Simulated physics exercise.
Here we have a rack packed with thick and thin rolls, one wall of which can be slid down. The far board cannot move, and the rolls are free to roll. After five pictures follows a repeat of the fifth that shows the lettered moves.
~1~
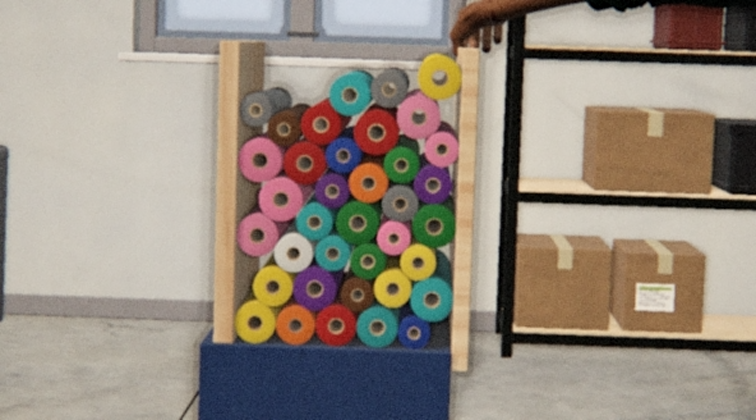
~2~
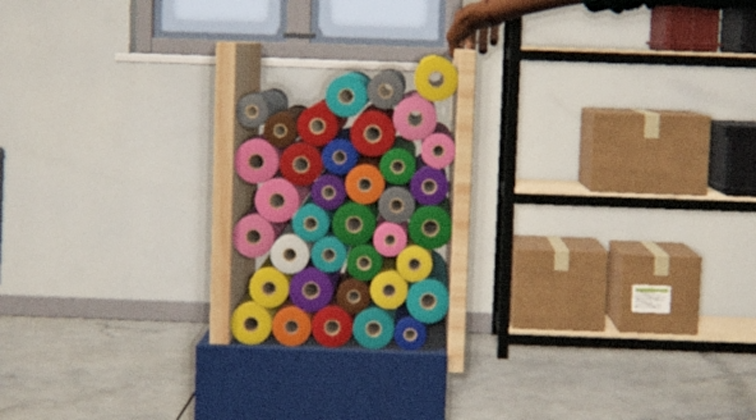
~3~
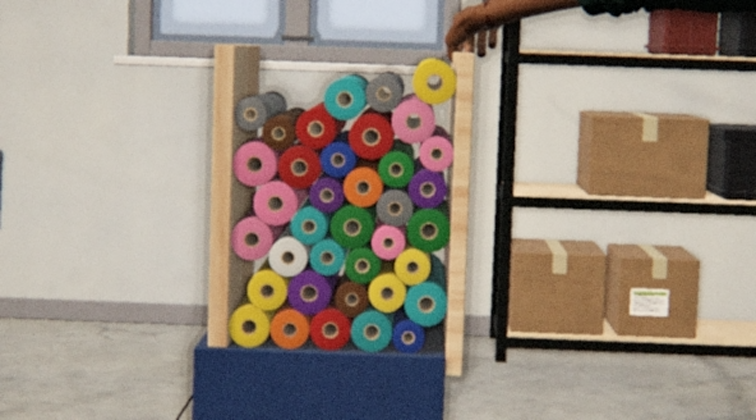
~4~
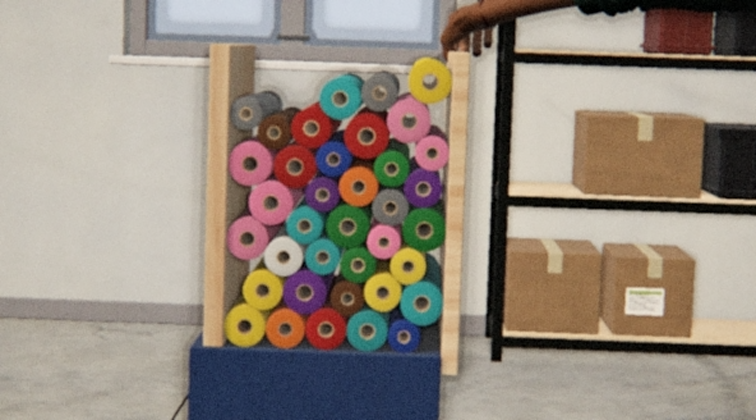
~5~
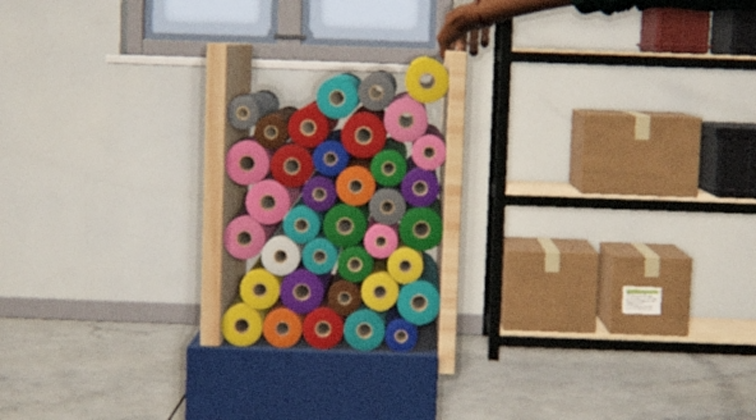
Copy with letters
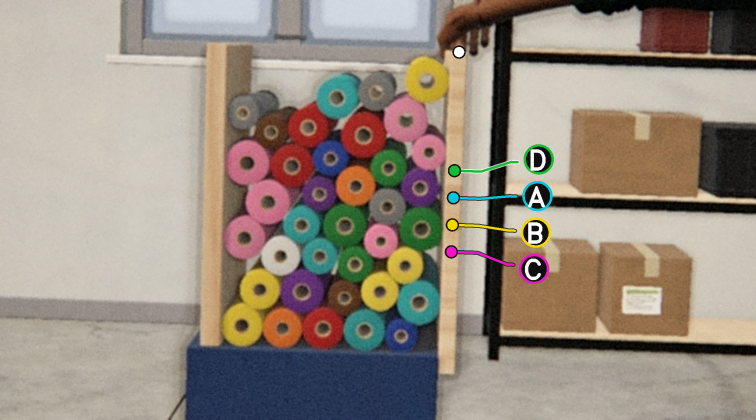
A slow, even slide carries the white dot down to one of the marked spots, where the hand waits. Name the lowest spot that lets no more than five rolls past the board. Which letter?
No lower than A.
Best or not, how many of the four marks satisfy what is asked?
Two of the four.
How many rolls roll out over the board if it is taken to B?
With B, eight.
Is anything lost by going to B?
Yes.
On the marked copy, A at (454, 198); B at (453, 225); C at (452, 252); D at (455, 171); the white dot at (459, 52).
Following A. Soon after the start, top of the board (448, 115).
Later, top of the board (445, 188).
In the end, top of the board (445, 197), four out over the board.
As for the rest, B more than five out over the board; C more than five out over the board; D one out over the board.
